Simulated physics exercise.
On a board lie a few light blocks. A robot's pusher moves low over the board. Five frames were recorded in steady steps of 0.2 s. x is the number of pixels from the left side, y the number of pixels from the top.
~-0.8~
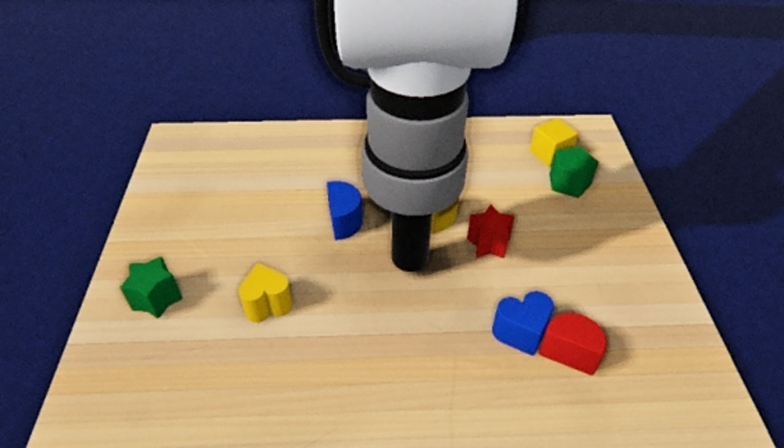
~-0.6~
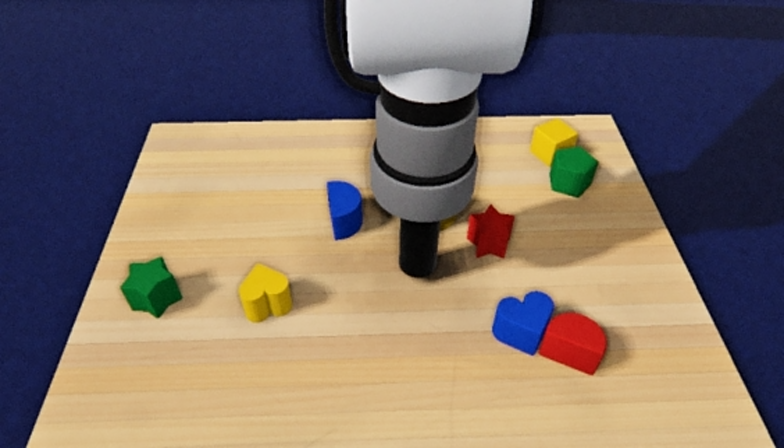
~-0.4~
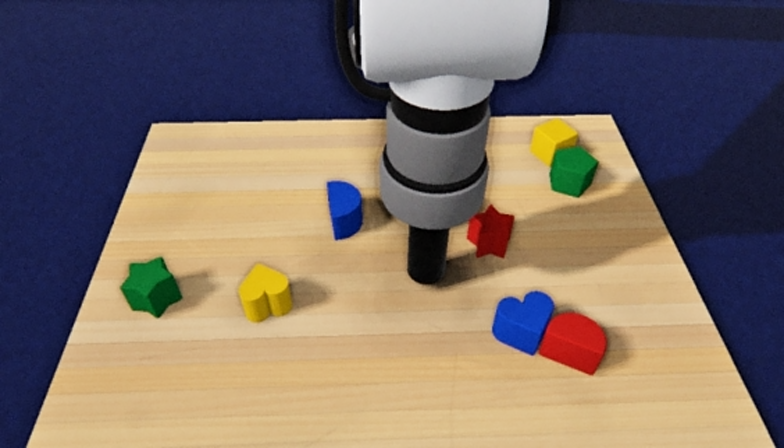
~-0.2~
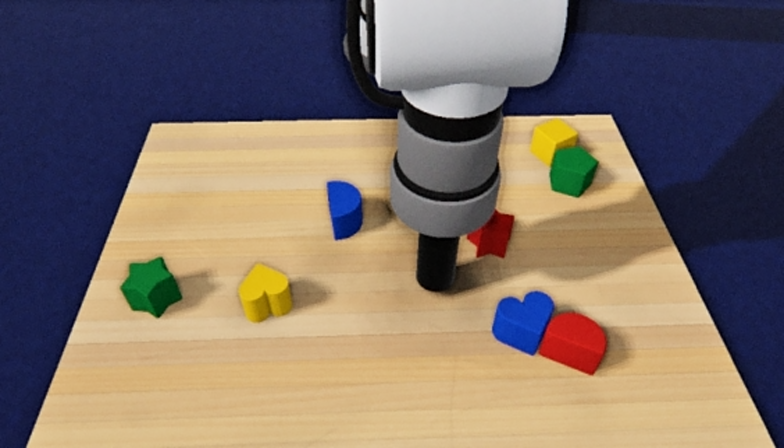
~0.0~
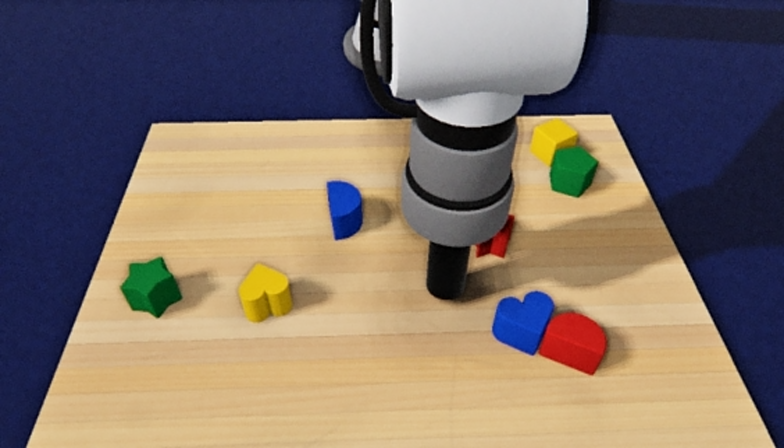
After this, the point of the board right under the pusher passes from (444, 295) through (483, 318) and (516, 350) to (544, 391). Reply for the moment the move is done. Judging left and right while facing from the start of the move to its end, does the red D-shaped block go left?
Yes, it checks out.
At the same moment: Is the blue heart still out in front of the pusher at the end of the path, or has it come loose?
I think the pusher loses the blue heart somewhere along the way.
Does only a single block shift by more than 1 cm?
Answer: No.
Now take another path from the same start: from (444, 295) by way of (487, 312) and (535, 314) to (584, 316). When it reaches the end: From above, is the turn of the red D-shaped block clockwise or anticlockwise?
That block twists counter-clockwise.
The first path, step by step. One third of the way, pusher (485, 309); blue heart (535, 314); red D-shaped block (585, 332).
Two thirds of the way, pusher (520, 341); blue heart (575, 341), turned 15° anticlockwise; red D-shaped block (626, 344), turned 30° anticlockwise.
At the end, pusher (548, 382); red star still; blue heart (600, 364), turned 60° anticlockwise; red D-shaped block (644, 344), turned 50° anticlockwise.
